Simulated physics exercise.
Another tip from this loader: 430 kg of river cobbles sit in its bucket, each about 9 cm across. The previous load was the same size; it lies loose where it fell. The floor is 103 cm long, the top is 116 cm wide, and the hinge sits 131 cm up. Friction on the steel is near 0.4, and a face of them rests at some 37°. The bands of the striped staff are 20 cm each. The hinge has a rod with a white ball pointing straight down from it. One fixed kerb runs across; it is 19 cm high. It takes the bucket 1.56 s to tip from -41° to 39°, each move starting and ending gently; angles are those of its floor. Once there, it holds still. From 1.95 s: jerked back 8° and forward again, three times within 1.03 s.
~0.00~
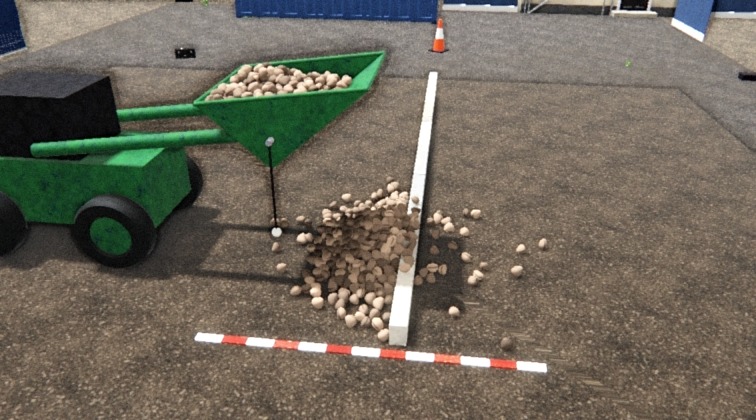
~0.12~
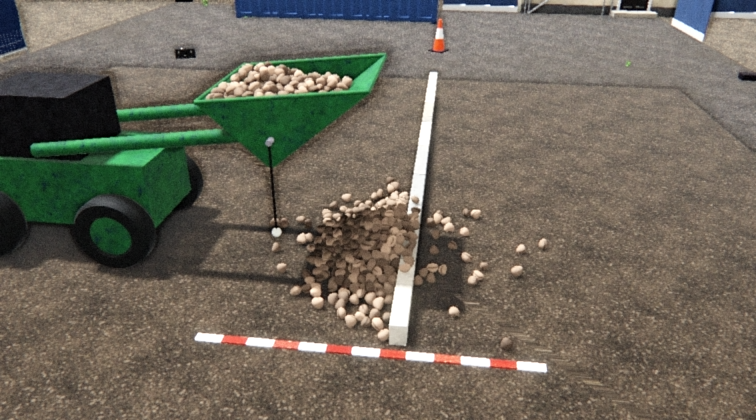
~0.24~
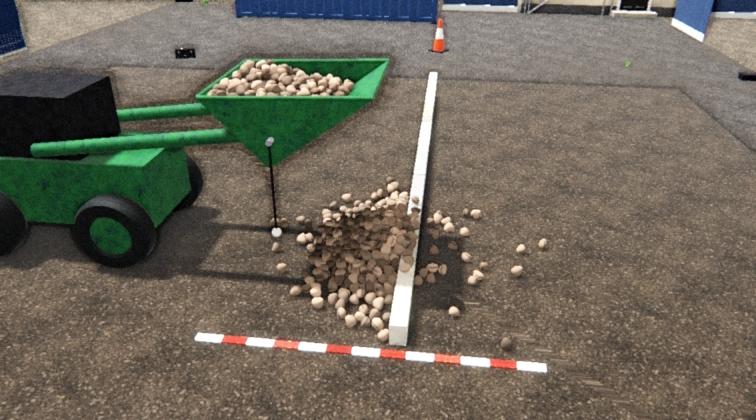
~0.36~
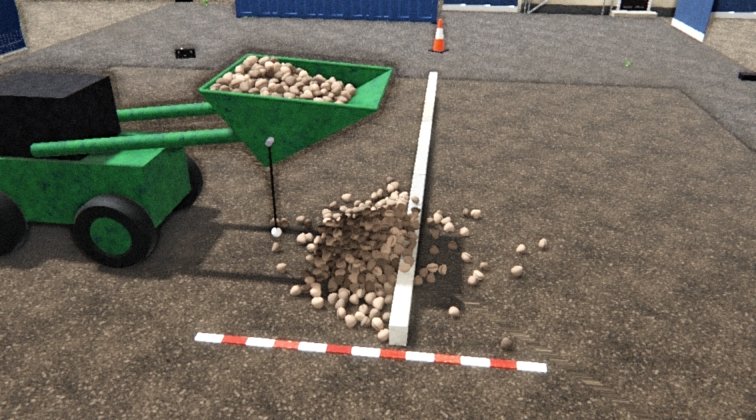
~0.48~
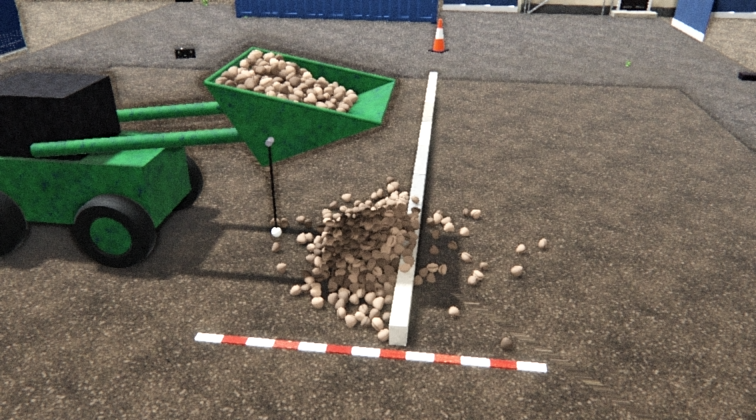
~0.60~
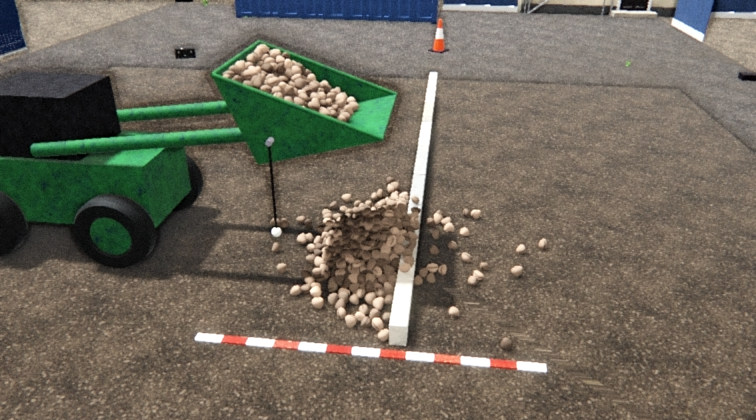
The green loader's raised bucket, heaped with pale round stones, tilted gradually forward to the right, its front lip dropping a little, while the loose pile by the white kerb below lay still.
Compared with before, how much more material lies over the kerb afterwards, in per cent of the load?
Some 54 per cent of a load more.
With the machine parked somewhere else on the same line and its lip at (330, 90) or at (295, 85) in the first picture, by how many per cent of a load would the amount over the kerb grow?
Some 15 percent, and then 0 percent.
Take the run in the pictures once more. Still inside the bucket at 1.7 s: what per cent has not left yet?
Roughly 45 per cent remains inside.
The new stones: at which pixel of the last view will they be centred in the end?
Their middle rests near (423, 244).
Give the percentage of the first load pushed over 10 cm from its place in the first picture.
I'd put it at about 10 per cent.
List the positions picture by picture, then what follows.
Lip at (368, 89), floor tilted -41°, highest stones at (275, 73). The earlier load is highest near (392, 222), 30 cm above ground level, 94 % on this side of the kerb, 6 % over the kerb, in the first frame.
The bucket is at -40°, its lip at (369, 92); the top of the load is at (272, 73); the stones move at 0.1 m/s on average, in the second frame.
The bucket is at -36°, its lip at (373, 99); the top of the load is at (269, 69); the stones move at 0.2 m/s on average, in the third frame.
The bucket is at -30°, its lip at (377, 110); the top of the load is at (257, 65); the stones move at 0.2 m/s on average, in the fourth frame.
The bucket is at -23°, its lip at (381, 123); the top of the load is at (260, 59); the stones move at 0.3 m/s on average, in the fifth frame.
Lip at (383, 139), floor tilted -15°, highest stones at (264, 55); the stones move at 0.3 m/s on average, in the sixth frame.
After 1.2 s the floor is at 27°; in per cent of one load, 100 in the bucket, 94 on this side of the kerb, 6 over the kerb; the foremost stones are at (500, 265).
After 1.7 s the floor is at 39°; in per cent of one load, 46 in the bucket, 144 on this side of the kerb, 10 over the kerb; the foremost stones are at (500, 265).
After 3.4 s the floor is at 39°; in per cent of one load, 0 in the bucket, 140 on this side of the kerb, 60 over the kerb; the foremost stones are at (548, 238).
After 6.1 s the floor is at 39°; in per cent of one load, 0 in the bucket, 140 on this side of the kerb, 60 over the kerb; the foremost stones are at (548, 238). Net gain over the kerb, 54.
